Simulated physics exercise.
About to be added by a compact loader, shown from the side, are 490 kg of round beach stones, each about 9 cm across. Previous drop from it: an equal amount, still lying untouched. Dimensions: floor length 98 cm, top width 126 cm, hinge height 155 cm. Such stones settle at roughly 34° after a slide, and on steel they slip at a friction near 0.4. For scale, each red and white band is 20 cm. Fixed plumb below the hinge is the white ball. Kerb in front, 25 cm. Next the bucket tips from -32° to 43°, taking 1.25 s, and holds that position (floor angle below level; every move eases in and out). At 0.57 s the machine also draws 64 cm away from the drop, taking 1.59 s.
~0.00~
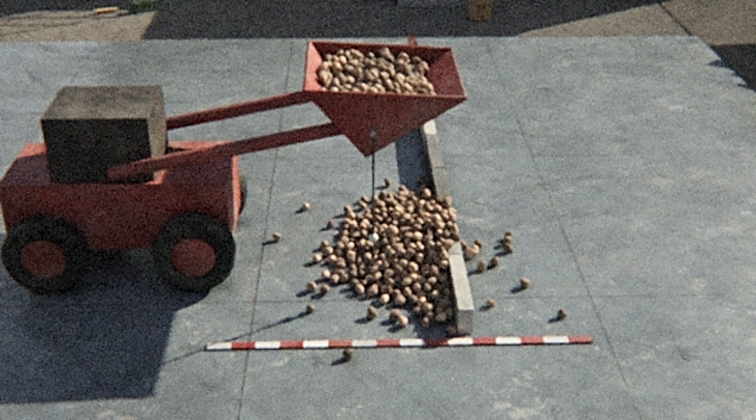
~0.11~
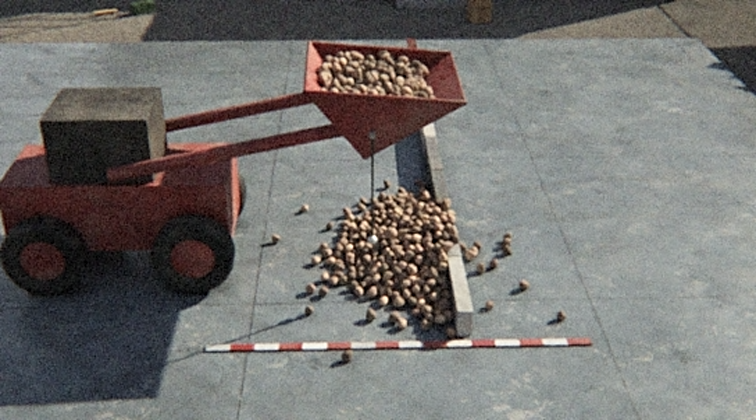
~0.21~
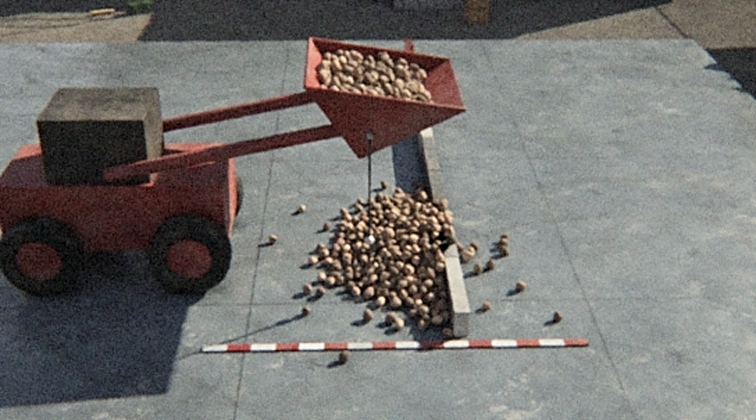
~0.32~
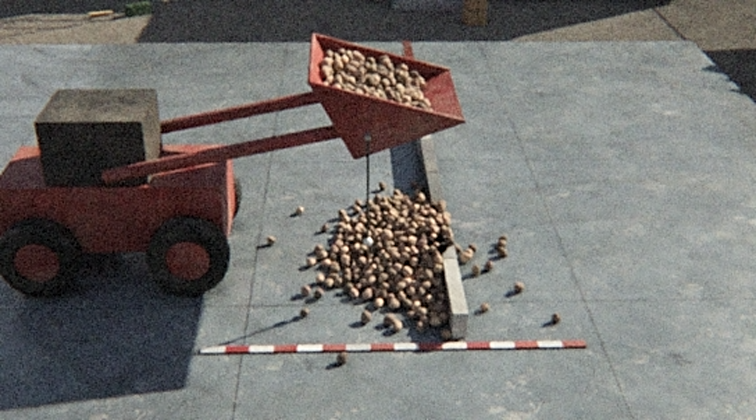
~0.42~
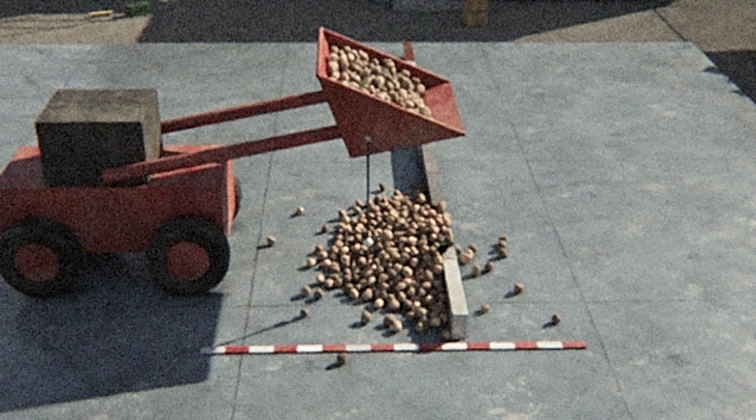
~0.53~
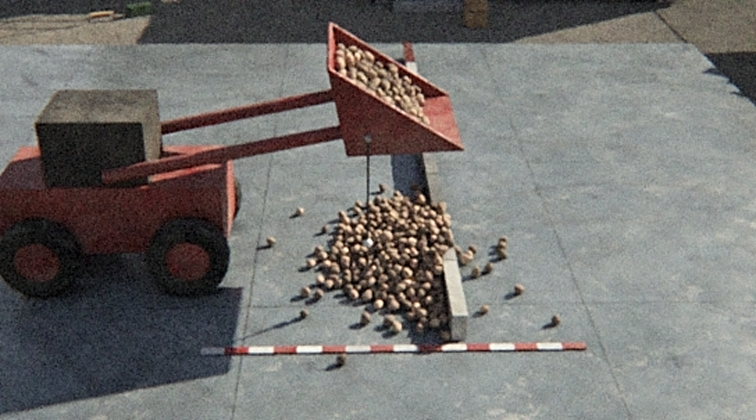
Red compact loader slowly tilting its raised bucket of round stones forward above a pile of similar stones against a low kerb.
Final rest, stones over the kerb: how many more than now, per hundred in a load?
34 per hundred.
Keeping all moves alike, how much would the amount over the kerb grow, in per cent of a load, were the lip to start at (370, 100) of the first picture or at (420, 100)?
0 % and 5 %.
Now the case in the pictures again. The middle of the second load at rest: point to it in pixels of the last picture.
Roughly pixel (422, 242) in the last view.
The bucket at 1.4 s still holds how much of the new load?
Roughly 25 per cent remains inside.
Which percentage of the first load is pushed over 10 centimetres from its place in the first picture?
Roughly 25 percent.
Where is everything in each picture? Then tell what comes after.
The bucket is at -32°, its lip at (467, 99); the top of the load is at (355, 65). The earlier load is highest near (438, 223), 31 cm above ground level, 97 % on this side of the kerb, 2 % over the kerb, in the first picture.
Lip at (466, 103), floor tilted -30°, highest stones at (350, 67); the stones move at 0.1 m/s on average, in the second picture.
Lip at (465, 110), floor tilted -26°, highest stones at (338, 64); the stones move at 0.2 m/s on average, in the third picture.
The bucket is at -20°, its lip at (465, 122); the top of the load is at (337, 64); the stones move at 0.3 m/s on average, in the fourth picture.
The bucket is at -12°, its lip at (465, 135); the top of the load is at (337, 59); the stones move at 0.3 m/s on average, in the fifth picture.
Lip at (463, 150), floor tilted -3°, highest stones at (343, 57); the stones move at 0.4 m/s on average, in the sixth picture.
After 0.9 s the floor is at 31°; in per cent of one load, 96 in the bucket, 101 on this side of the kerb, 2 over the kerb; the foremost stones are at (503, 271).
After 1.4 s the floor is at 43°; in per cent of one load, 25 in the bucket, 161 on this side of the kerb, 13 over the kerb; the foremost stones are at (513, 264).
After 2.6 s the floor is at 43°; in per cent of one load, 0 in the bucket, 163 on this side of the kerb, 37 over the kerb; the foremost stones are at (637, 249).
After 5.4 s the floor is at 43°; in per cent of one load, 0 in the bucket, 163 on this side of the kerb, 37 over the kerb; the foremost stones are at (638, 249). Net gain over the kerb, 34.
